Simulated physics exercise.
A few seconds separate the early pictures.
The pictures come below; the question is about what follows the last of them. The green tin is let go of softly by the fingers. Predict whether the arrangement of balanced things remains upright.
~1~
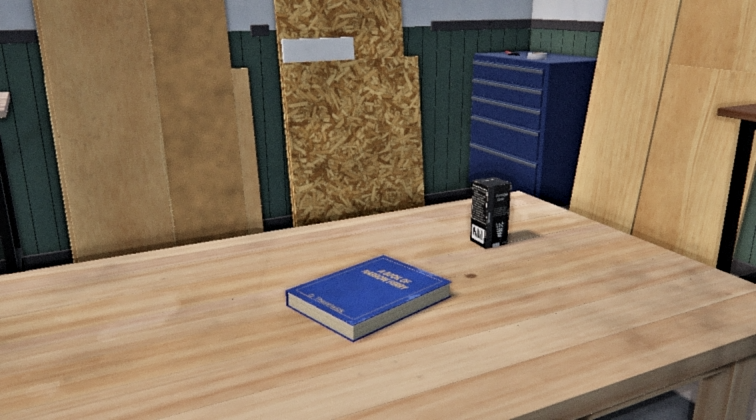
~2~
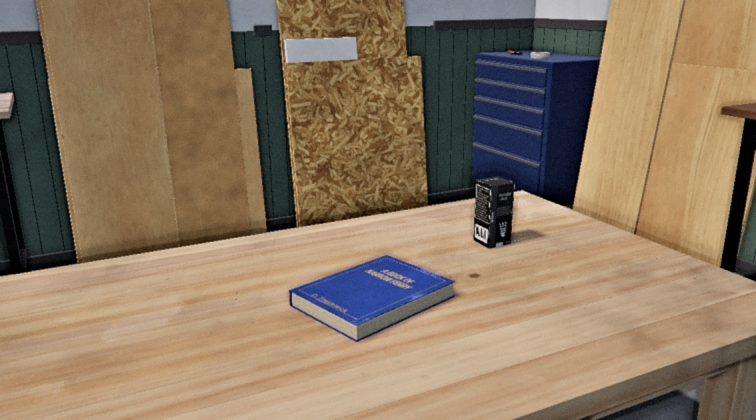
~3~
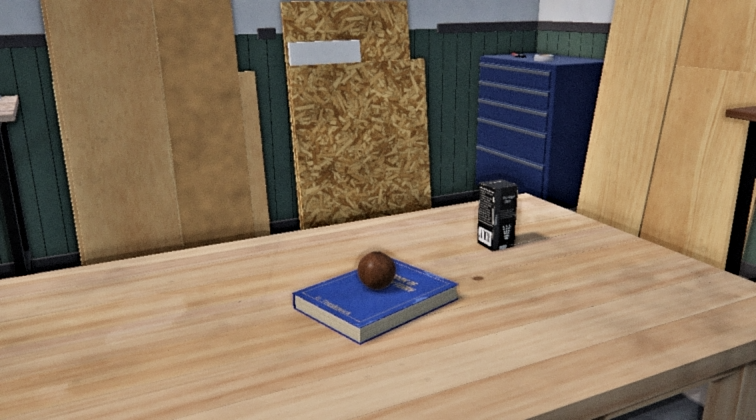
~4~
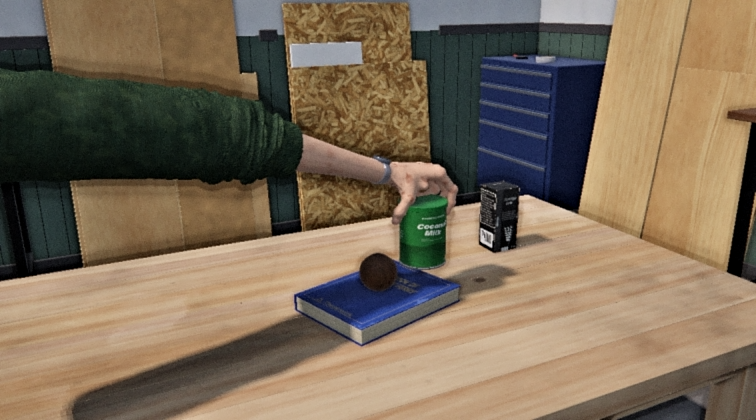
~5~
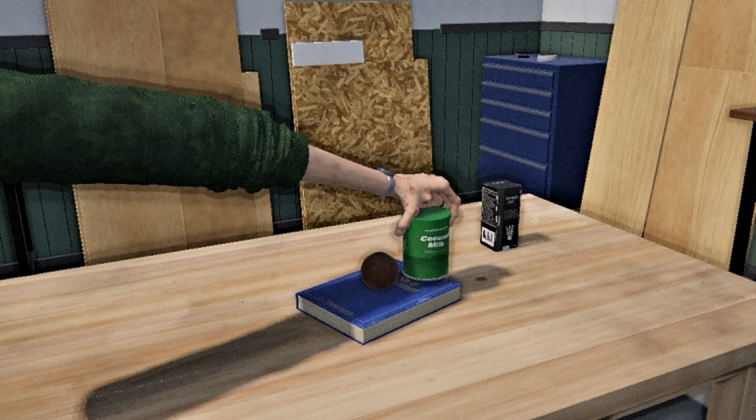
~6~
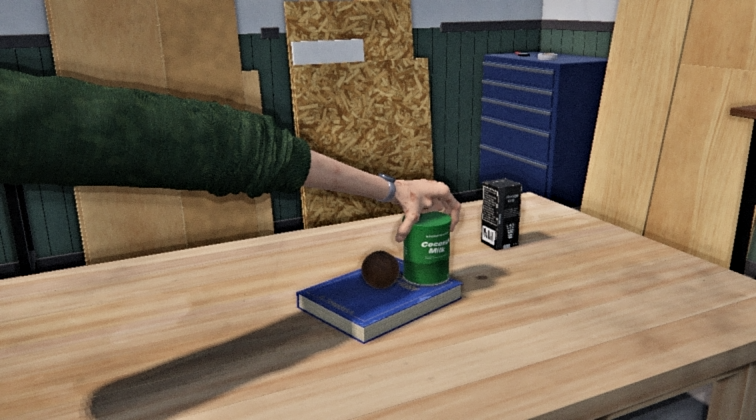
It remains upright.
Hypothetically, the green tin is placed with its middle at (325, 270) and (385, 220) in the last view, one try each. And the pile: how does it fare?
On the first release the pile stays intact, while on the second it caves in.
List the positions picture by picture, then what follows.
In the first frame, the last thing is not in view yet; blue book (370, 294).
In the second frame, the last thing is not in view yet.
In the third frame, the last thing is not in view yet; black carton (497, 215).
The fourth frame shows still above its spot; green tin (423, 231); blue book (378, 298).
The fifth frame shows still above its spot; green tin (426, 243); brown onion (380, 271).
The sixth frame shows set down, still held; green tin (427, 248); black carton (501, 214).
Then, 0.80 s after the last picture, nothing has stirred.
Then, 1.80 s after the last picture, green tin resting near (427, 248).
At rest, all 4 in place. Seen from the same camera at the end, green tin near (427, 248). The pile holds.
